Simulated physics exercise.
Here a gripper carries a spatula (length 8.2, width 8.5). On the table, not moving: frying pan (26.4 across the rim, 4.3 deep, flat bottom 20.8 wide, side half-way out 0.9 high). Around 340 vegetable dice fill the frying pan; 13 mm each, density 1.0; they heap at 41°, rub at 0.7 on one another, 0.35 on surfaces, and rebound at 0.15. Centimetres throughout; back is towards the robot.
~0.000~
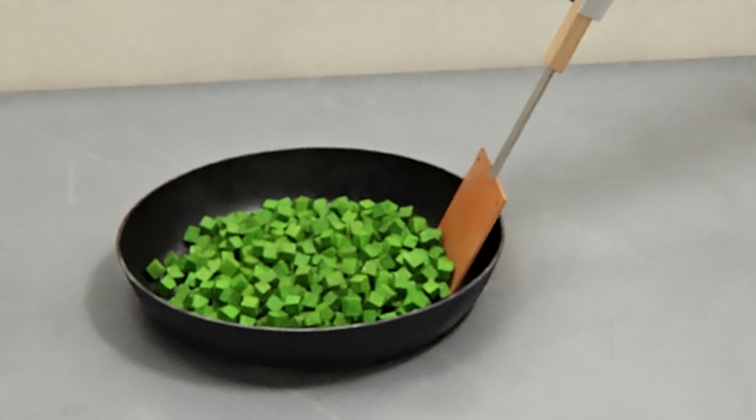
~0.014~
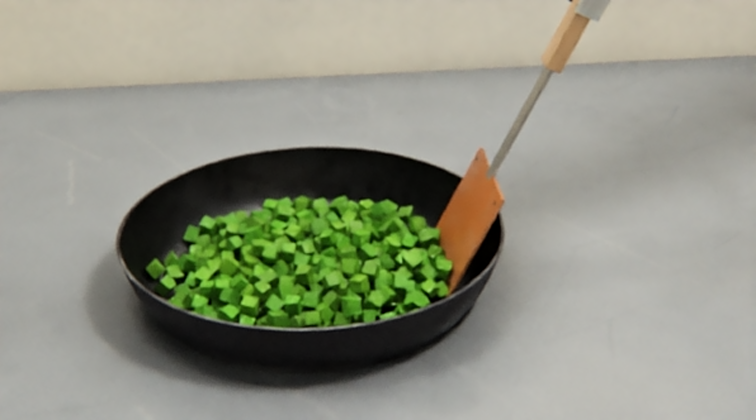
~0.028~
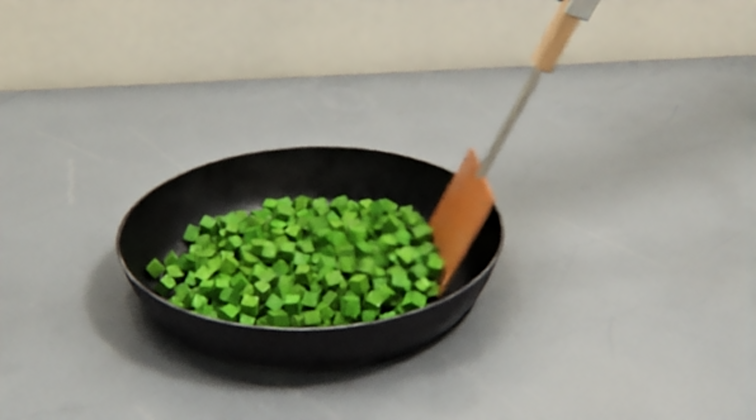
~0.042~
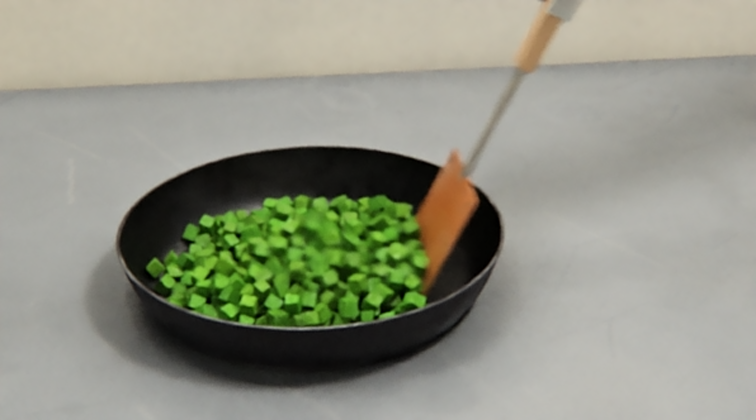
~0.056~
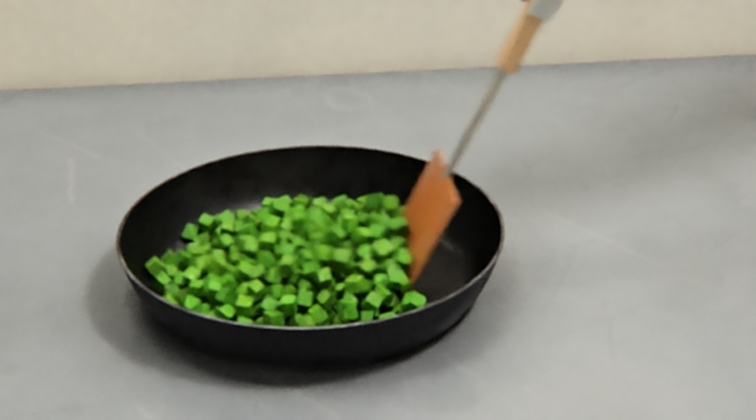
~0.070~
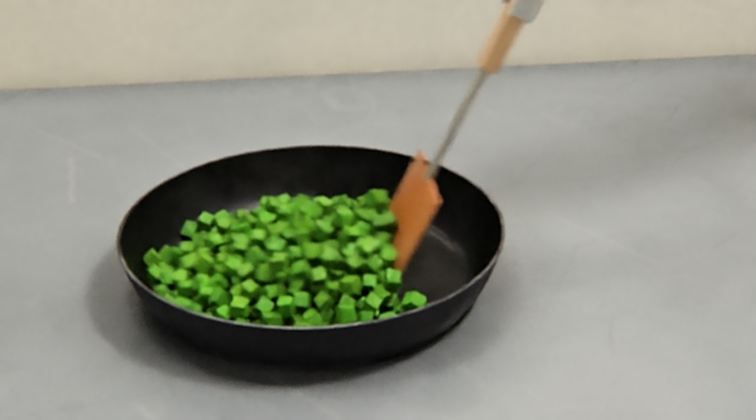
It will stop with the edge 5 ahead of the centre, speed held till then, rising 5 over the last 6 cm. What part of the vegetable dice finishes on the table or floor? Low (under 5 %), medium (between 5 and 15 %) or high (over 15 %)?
Answer: Medium; between 5 and 15 % of the vegetable dice finish on the table or floor.
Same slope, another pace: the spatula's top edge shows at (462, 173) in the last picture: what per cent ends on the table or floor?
About 0 per cent.
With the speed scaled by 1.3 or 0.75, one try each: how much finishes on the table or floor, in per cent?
About 15 and 0 per cent.
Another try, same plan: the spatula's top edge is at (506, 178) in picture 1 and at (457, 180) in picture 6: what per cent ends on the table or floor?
About 5 per cent.
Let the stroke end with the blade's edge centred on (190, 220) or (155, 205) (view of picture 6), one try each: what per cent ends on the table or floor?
About 20 and 30 per cent.
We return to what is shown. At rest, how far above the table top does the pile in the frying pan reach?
About 5.5 cm.
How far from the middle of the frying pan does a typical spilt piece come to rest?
Roughly 28 cm.
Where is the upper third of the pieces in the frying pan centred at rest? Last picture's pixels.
At about (190, 248).
After 0.10 s, sloping 64°, highest piece 6 above the table; 336 in the frying pan.
After 0.14 s, sloping 64°, highest piece 7 above the table; 336 in the frying pan.
After 0.36 s, sloping 64°, highest piece 5 above the table; 308 in the frying pan, 26 on the table or floor, 2 on the blade or in flight.
After 1.41 s, sloping 64°, highest piece 5 above the table; 308 in the frying pan, 28 on the table or floor.
In the end, 308 in the frying pan, 28 on the table or floor. That is 8 % on the table or floor.
